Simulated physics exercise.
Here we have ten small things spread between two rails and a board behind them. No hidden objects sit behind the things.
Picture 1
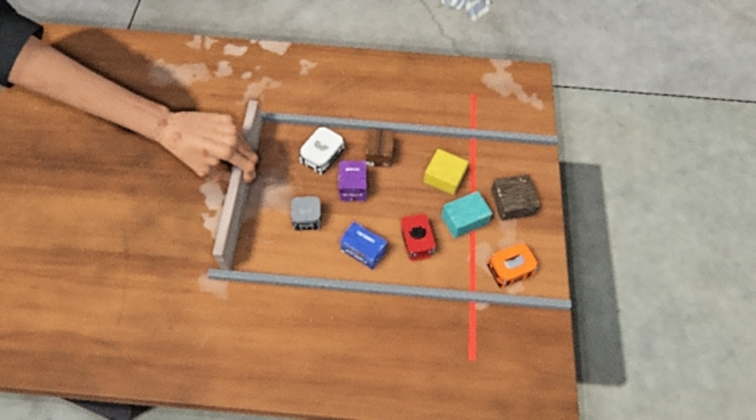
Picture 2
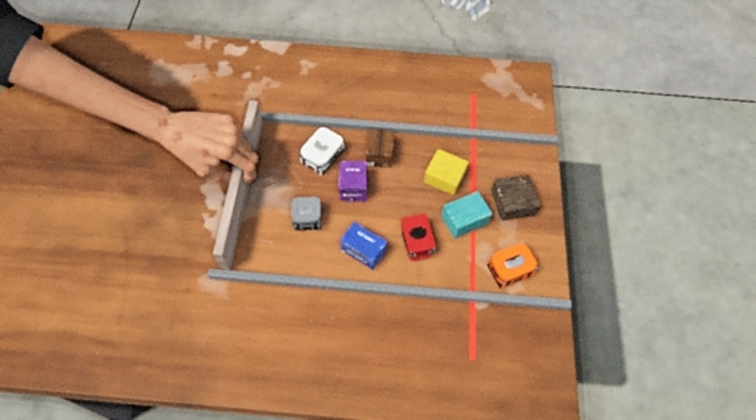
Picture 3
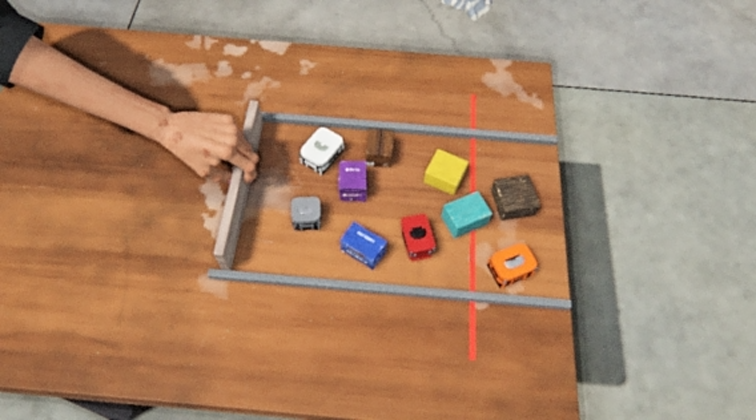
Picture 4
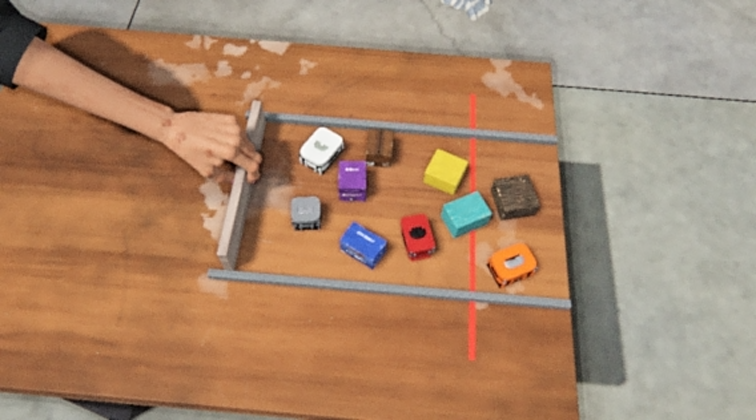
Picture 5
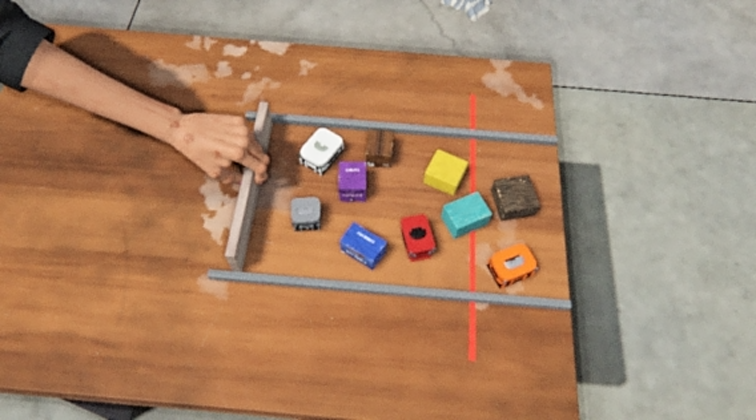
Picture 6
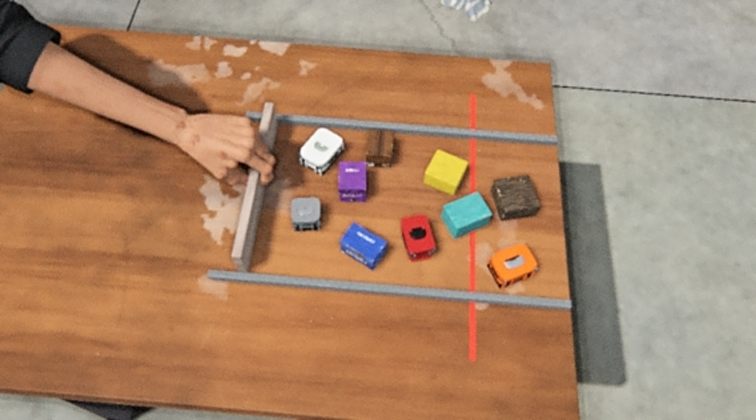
On a wooden tabletop, a hand holding a board between two rails, then sliding it slightly right toward scattered small coloured objects.
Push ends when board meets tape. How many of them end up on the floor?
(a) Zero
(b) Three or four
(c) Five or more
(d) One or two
a.
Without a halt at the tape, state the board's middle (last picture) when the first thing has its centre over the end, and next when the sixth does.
Around (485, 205); afterwards around (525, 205).
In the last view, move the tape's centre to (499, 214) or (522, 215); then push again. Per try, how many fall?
Respectively 2 and 4.
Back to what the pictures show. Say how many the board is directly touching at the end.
The count in contact is 4.
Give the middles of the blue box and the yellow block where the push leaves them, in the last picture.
The first sits around (487, 270), while the other sits around (518, 182).
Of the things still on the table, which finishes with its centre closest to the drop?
The foremost one is the black block.
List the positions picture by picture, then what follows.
Black block (515, 197); orange case (512, 266); turquoise block (466, 215); board (240, 182); tape (473, 211), in the first picture.
Orange case (512, 266); purple box (353, 181), in the second picture.
Turquoise block (466, 215); grey case (307, 214), in the third picture.
Black block (515, 197); brown box (380, 148), in the fourth picture.
Orange case (512, 266); board (251, 183), in the fifth picture.
Black block (515, 198); orange case (512, 266); turquoise block (466, 216); board (257, 184); tape (473, 211), in the sixth picture.
Soon after, none off yet; black block at rest near (515, 198); orange case at rest near (512, 266); turquoise block at rest near (466, 216).
After that, none off yet; black block at rest near (516, 199); orange case at rest near (512, 266); turquoise block moving near (472, 215).
In the end, the number that fall off is zero.
